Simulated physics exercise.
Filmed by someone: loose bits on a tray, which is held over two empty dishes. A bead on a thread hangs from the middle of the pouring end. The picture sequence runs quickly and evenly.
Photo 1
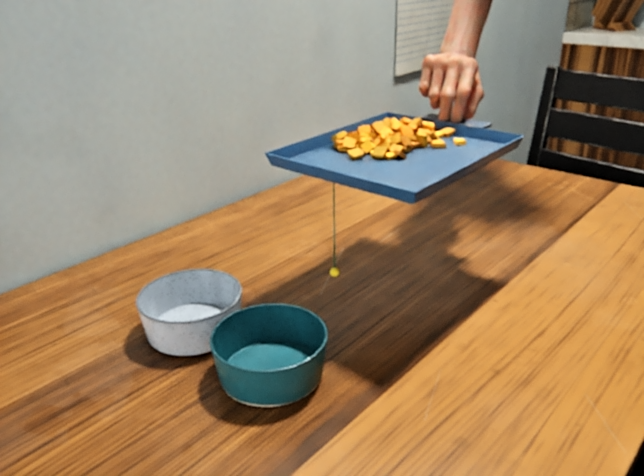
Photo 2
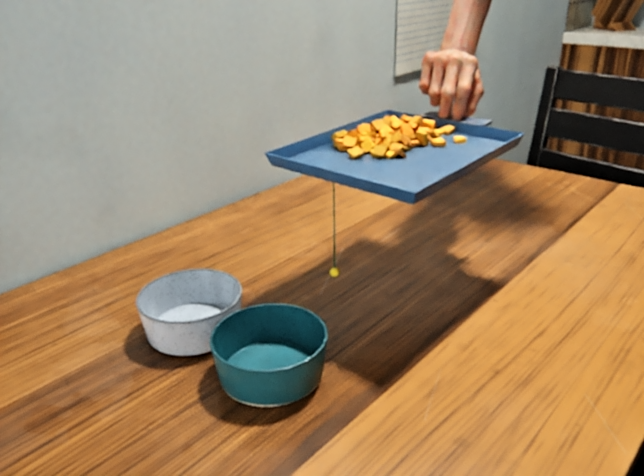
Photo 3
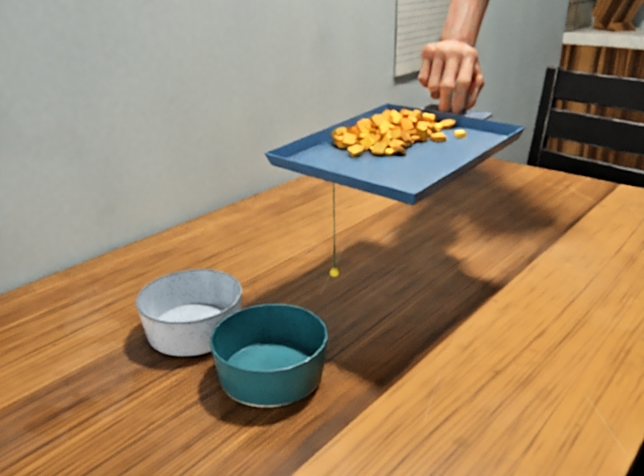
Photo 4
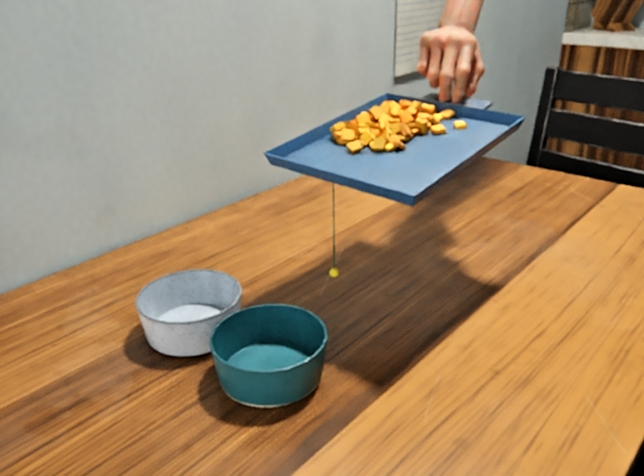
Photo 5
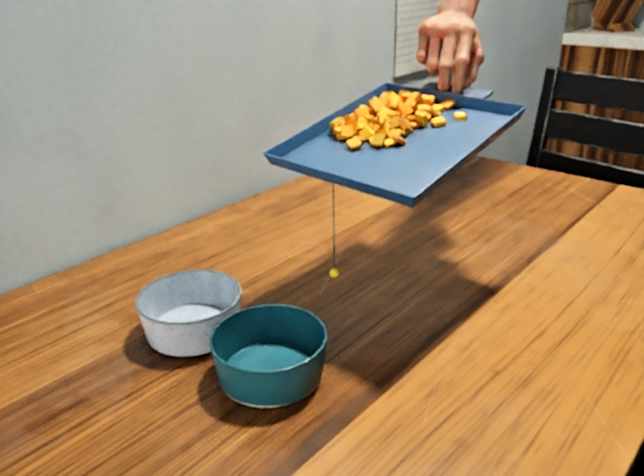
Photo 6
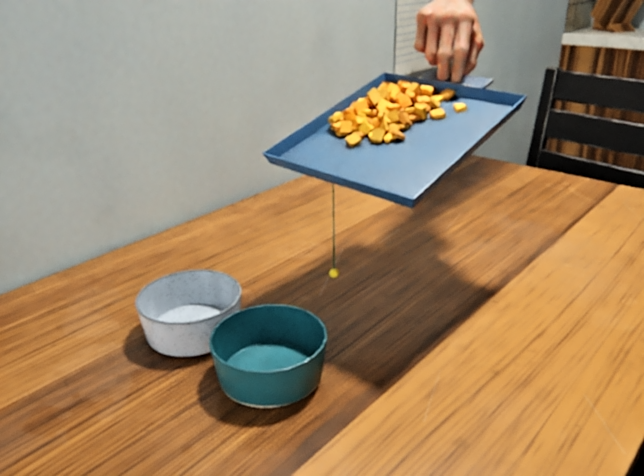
A hand slowly raised the far end of a blue tray of small orange pieces, tilting it a little toward two empty bowls on a wooden table, while the pieces stayed bunched together.
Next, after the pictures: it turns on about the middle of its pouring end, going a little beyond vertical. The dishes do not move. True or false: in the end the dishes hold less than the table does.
True.
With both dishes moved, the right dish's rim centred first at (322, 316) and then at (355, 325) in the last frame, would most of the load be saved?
Taking them in turn, it's beyond half and then beyond half.
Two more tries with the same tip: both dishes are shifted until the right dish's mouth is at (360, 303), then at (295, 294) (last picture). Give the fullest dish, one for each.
It comes out as the dish further right in the first try and the dish further right in the second.
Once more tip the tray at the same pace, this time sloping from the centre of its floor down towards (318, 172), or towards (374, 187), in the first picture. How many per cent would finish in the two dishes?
I'd say some 0 in a hundred at first, then 0 in a hundred.
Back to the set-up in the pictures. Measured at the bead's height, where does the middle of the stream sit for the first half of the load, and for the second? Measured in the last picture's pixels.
Initially about (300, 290); subsequently about (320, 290).
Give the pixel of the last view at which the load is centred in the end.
Roughly pixel (314, 345).
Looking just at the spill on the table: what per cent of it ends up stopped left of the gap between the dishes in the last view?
That's about 0 per cent of the spill.
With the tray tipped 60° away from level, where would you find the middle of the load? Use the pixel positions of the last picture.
Near (332, 174).
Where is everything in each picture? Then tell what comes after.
The first picture shows corners of the pouring end at (271, 153) and (414, 189), level; middle of the load at (386, 135), small crackers; left dish at (149, 331); right dish at (227, 379); bead on its thread at (335, 272).
The second picture shows corners of the pouring end at (271, 153) and (414, 190), level; middle of the load at (386, 133).
The third picture shows corners of the pouring end at (271, 153) and (413, 191), tipped barely, lowest at the right corner; middle of the load at (386, 128).
The fourth picture shows corners of the pouring end at (270, 152) and (413, 192), tipped a little, lowest at the right corner; middle of the load at (385, 121).
The fifth picture shows corners of the pouring end at (269, 152) and (412, 194), tipped a little, lowest at the right corner; middle of the load at (385, 114).
The sixth picture shows corners of the pouring end at (268, 152) and (412, 195), tipped a little, lowest at the right corner; middle of the load at (384, 107); left dish at (148, 332); right dish at (226, 380).
Soon, tray tipped steeply; most on the tray; a stray few in the right dish; a stray few outside both; about a quarter in the air.
A while on, tray tipped past a quarter turn; about a third on the tray; a small part in the right dish; about half outside both; a small part in the air.
Towards the end, tray tipped past a quarter turn; a small part in the right dish; a stray few in the left dish; most outside both.
Finally, tray tipped past a quarter turn; a small part in the right dish; a stray few in the left dish; most outside both.
